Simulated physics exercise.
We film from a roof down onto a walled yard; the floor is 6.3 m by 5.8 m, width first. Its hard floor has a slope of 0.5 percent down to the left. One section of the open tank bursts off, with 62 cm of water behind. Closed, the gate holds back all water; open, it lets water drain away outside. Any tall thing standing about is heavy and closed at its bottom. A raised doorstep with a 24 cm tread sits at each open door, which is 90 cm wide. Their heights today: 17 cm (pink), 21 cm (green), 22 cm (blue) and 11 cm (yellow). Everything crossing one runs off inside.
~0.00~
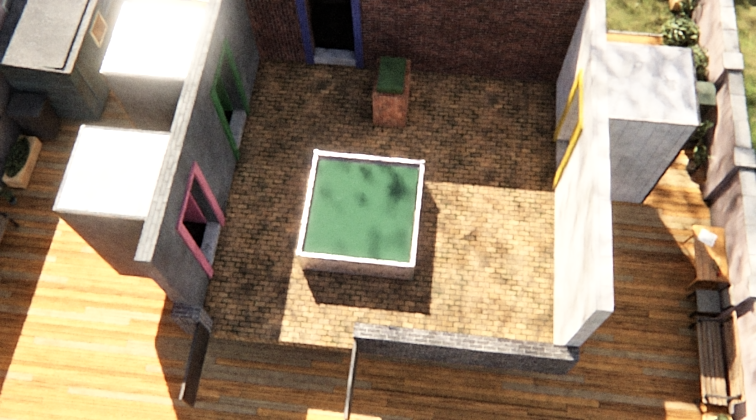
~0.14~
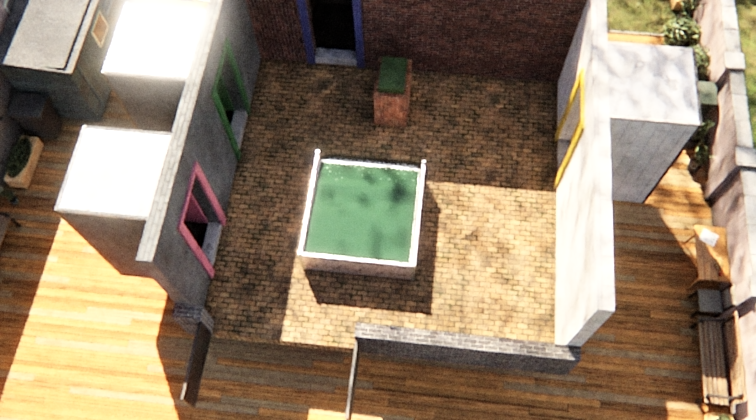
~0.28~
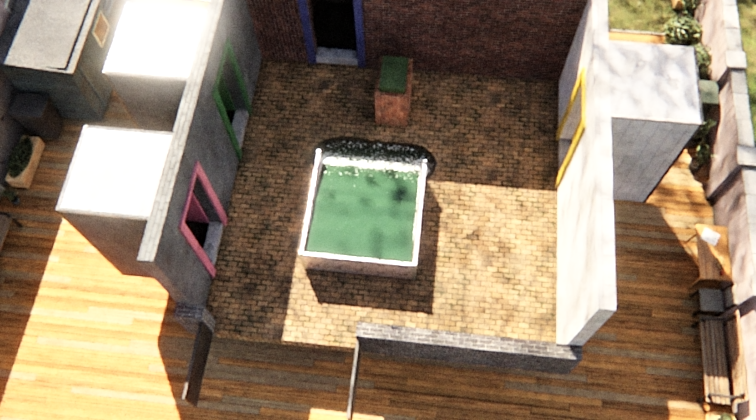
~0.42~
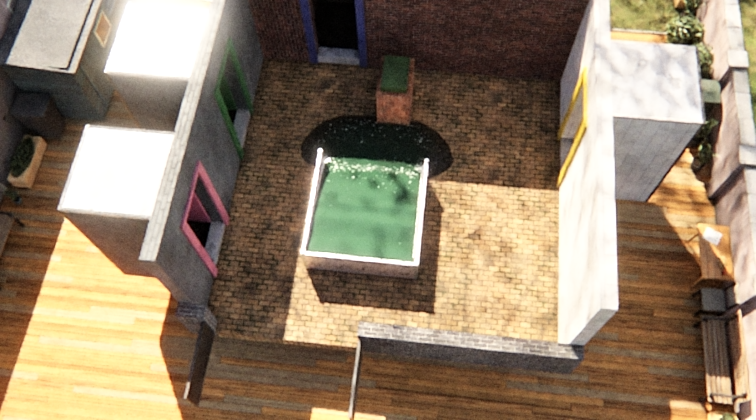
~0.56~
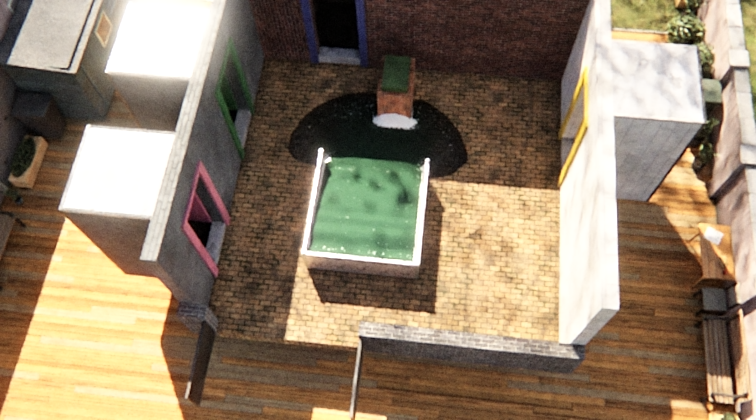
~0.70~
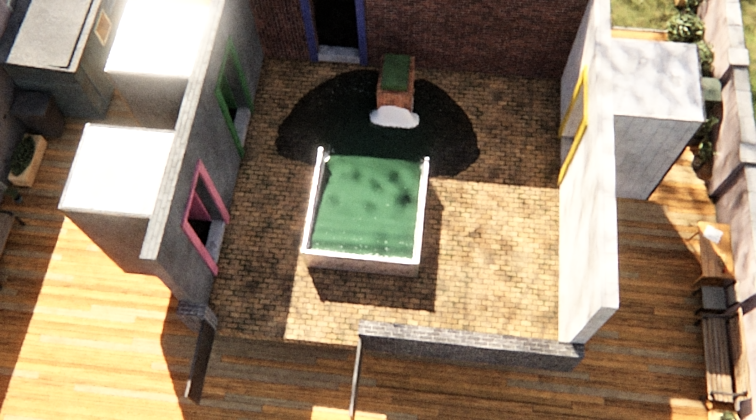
A square tank of green water in a walled brick yard lost its far side, and the water poured out, spreading in a dark, widening fan across the floor and around a small block.
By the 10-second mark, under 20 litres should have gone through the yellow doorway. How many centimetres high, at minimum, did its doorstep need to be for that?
It needed to be about 8 cm high.
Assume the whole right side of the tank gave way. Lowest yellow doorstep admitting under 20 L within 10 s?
Required height: Approx. 16 cm.
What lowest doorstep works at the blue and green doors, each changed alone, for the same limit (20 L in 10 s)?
Roughly 26 cm at blue and 9.5 cm at green.
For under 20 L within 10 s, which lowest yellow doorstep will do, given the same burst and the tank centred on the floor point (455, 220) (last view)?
Then roughly 10.5 cm.
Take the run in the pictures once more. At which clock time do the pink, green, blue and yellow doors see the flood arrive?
It gets to pink after 3.6 s, green after 1.6 s, blue after 0.8 s and yellow after 2.6 s.
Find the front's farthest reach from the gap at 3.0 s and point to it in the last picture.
Somewhere near the pixel (553, 79).
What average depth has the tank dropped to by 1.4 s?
Near 32 cm, averaged.
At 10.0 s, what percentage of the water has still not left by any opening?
What remains is some 80 per cent of the water.
After 1.4 s water covers 30 % of the floor, deepest (42 cm) near (391, 125); it has not reached the yellow door.
After 3.0 s water covers 45 % of the floor, deepest (34 cm) near (261, 71); 11 cm at the yellow door, 0 litres in over its 11 cm doorstep.
After 10.0 s water covers 95 % of the floor, deepest (11 cm) near (508, 348); 5 cm at the yellow door, 6 litres in over its 11 cm doorstep.
At the yellow door as built, the water arrived by 2.7 s and peaked near 14 cm at 3.4 s.
Run again over the same 10 s with other heights there, 30 litres in over 7 cm, 14 litres over 9 cm. The limit of 20 litres is kept from about 8 cm up.
